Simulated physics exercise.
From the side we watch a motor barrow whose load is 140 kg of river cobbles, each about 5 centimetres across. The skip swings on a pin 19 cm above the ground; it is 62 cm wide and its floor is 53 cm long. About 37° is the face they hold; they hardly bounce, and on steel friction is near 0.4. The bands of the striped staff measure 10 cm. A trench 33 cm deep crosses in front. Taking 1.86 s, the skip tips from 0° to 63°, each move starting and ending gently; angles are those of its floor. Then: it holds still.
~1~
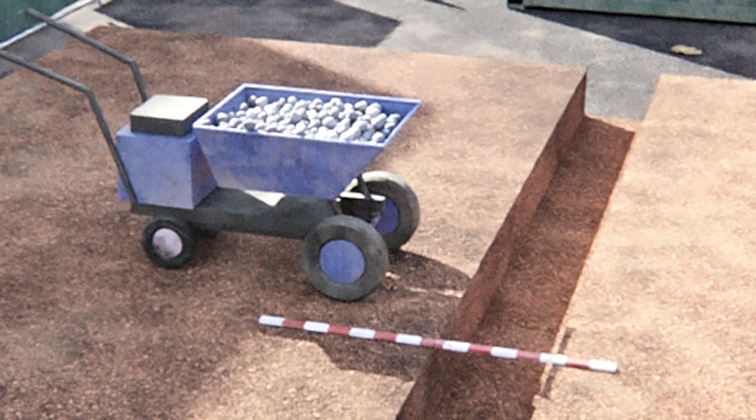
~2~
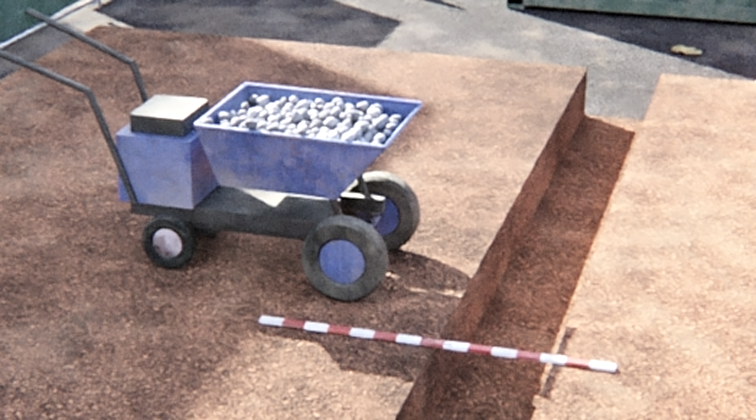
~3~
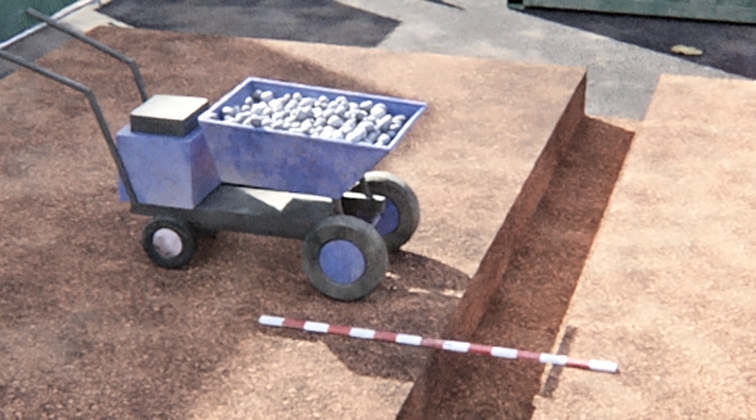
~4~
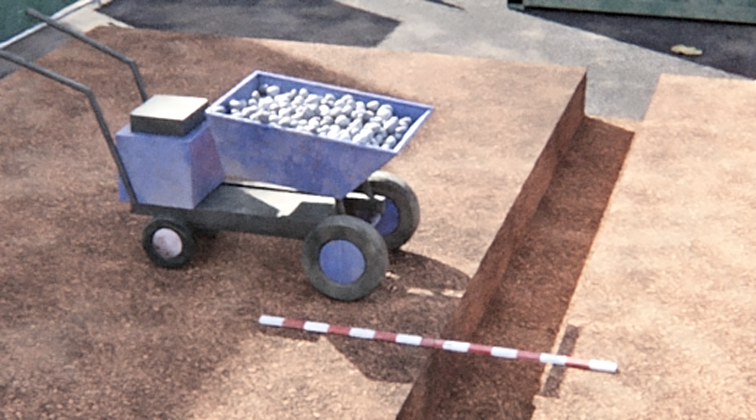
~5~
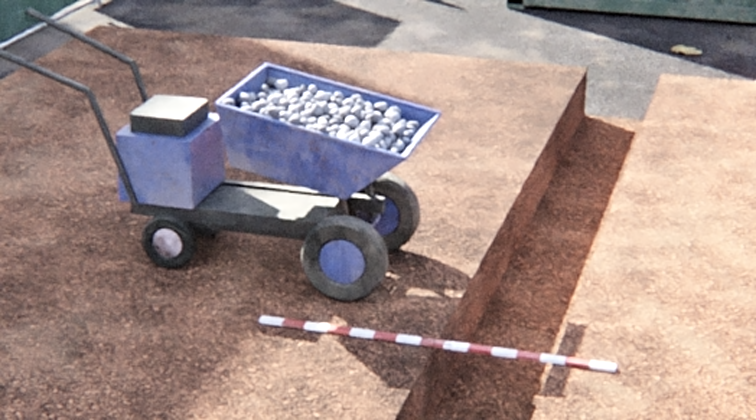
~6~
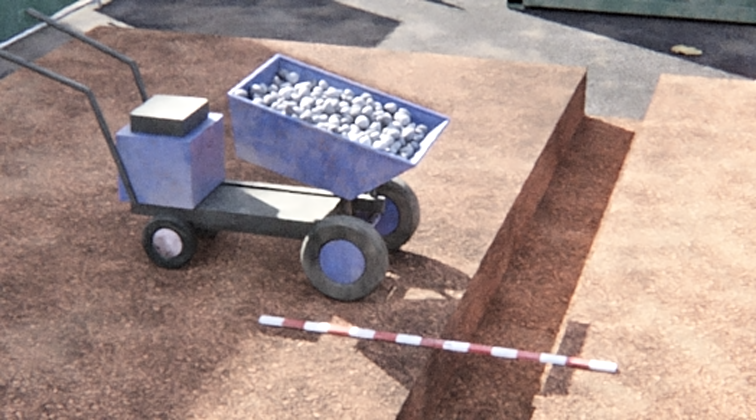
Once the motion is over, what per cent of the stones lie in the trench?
98 %.
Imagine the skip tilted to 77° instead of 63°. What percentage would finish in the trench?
Then about 100 per cent.
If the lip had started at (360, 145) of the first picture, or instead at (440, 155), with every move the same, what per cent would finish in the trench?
The first gives about 100 percent and the second about 60 percent.
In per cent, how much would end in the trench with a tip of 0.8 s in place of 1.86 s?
Near 90 per cent.
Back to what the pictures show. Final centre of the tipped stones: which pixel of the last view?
Roughly at pixel (525, 344).
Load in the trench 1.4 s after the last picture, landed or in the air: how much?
I'd say near 35 per cent at that time.
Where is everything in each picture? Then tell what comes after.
Lip at (383, 147), floor tilted 0°, highest stones at (340, 115), in the first picture.
Lip at (385, 148), floor tilted 1°, highest stones at (342, 115), in the second picture.
The skip is at 3°, its lip at (389, 150); the top of the load is at (309, 111), in the third picture.
Lip at (396, 153), floor tilted 6°, highest stones at (288, 107), in the fourth picture.
Lip at (405, 159), floor tilted 10°, highest stones at (272, 94), in the fifth picture.
The skip is at 15°, its lip at (415, 166); the top of the load is at (283, 86), in the sixth picture.
Then, 0.8 s after the last picture the floor is at 53°, 99 % in the skip, 1 % in the trench; the foremost stones are at (483, 223).
Then, 1.4 s after the last picture the floor is at 63°, 66 % in the skip, 34 % in the trench; the foremost stones are at (565, 360).
Then, 1.7 s after the last picture the floor is at 63°, 40 % in the skip, 60 % in the trench; the foremost stones are at (590, 319).
Then, 3.7 s after the last picture the floor is at 63°, 2 % in the skip, 98 % in the trench; the foremost stones are at (607, 321).
